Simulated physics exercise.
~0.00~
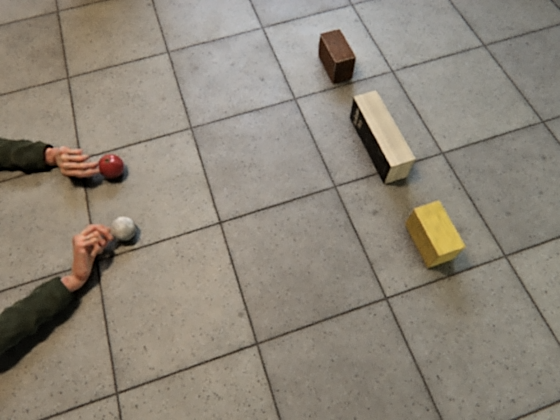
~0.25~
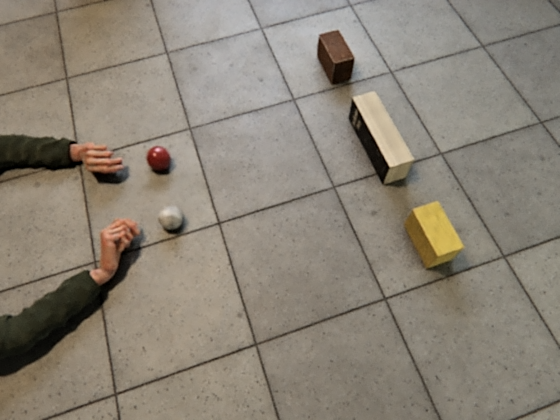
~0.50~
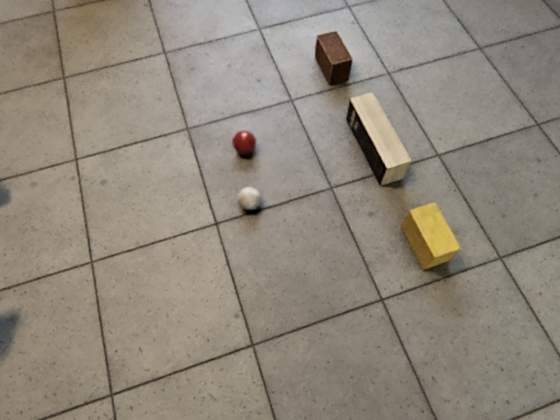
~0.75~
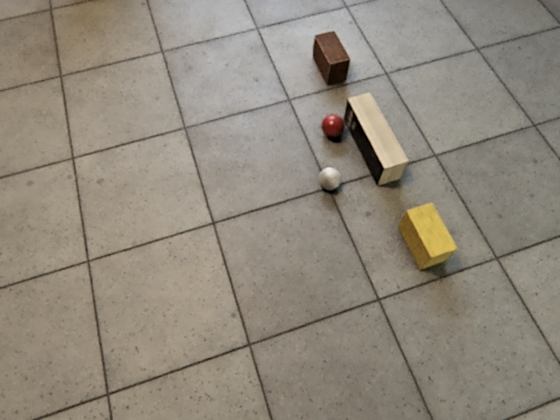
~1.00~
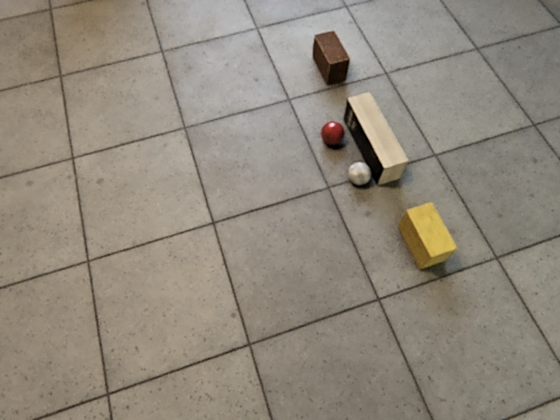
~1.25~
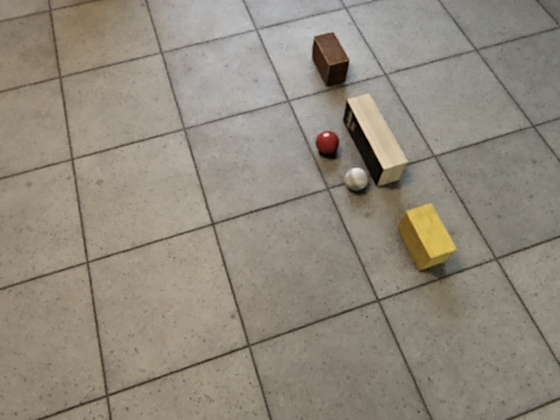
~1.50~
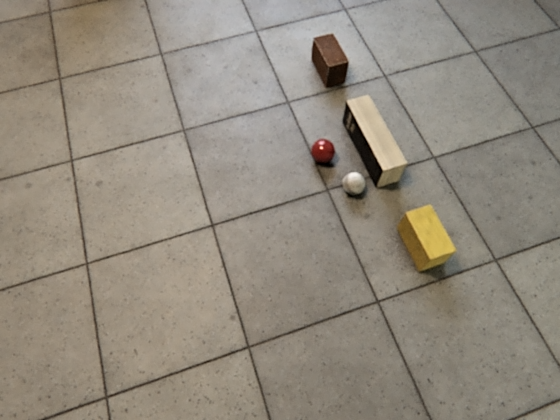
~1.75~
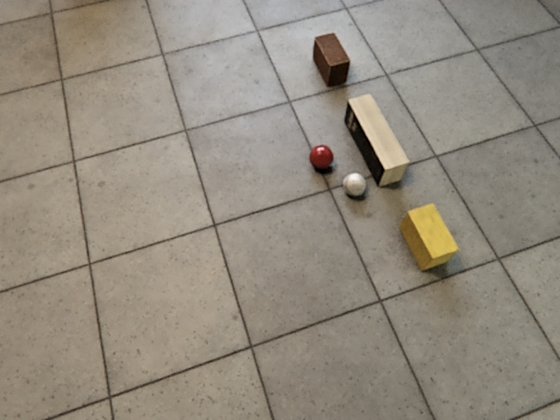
Two hands sent a red tomato and a white ball rolling right across the tiled floor towards gaps between a brown brick, a black book and a yellow block, but both bounced off the book and drifted back a little, ending up in front of it.
